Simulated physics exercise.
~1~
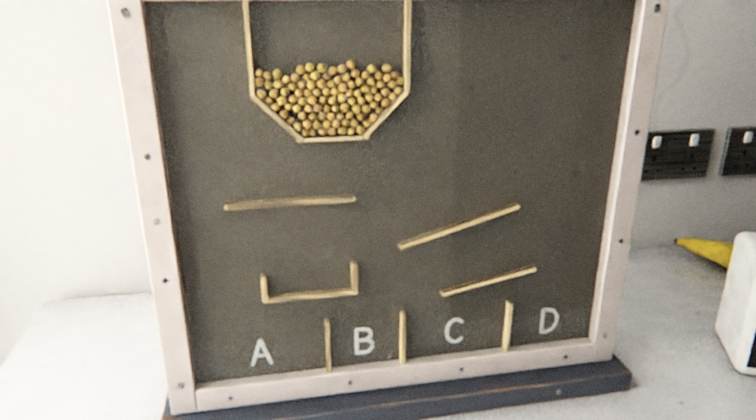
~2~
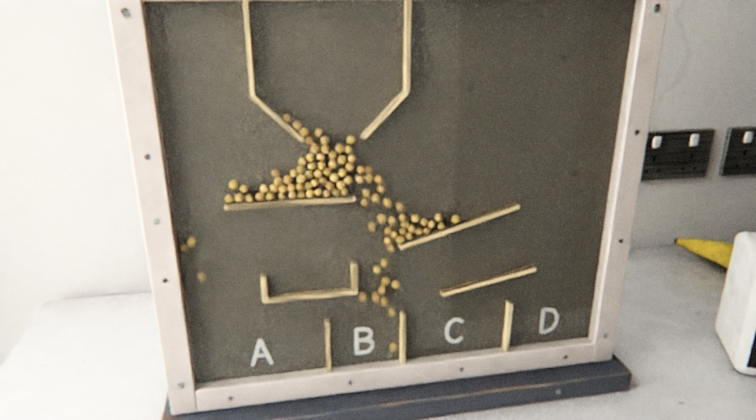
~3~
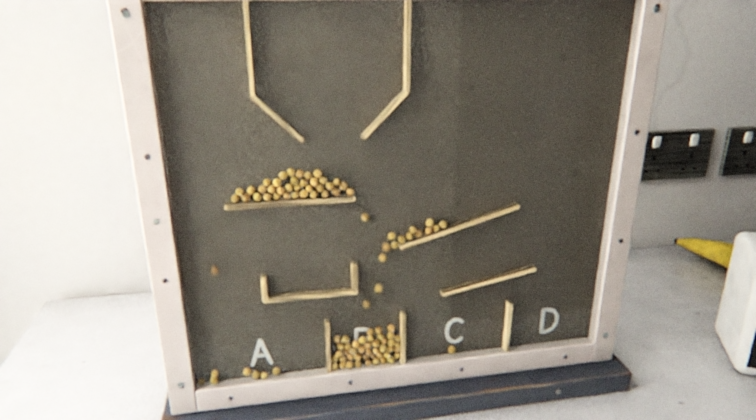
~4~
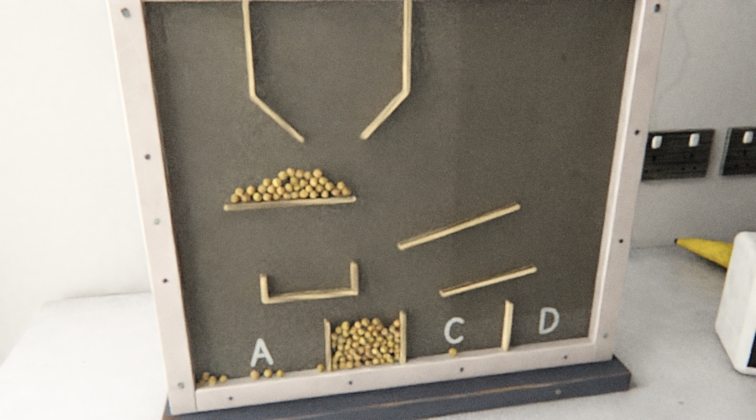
In an upright clear-faced case, pale wooden beads pouring from a hopper over ledges, mostly filling bin B, many resting on the upper-left ledge.
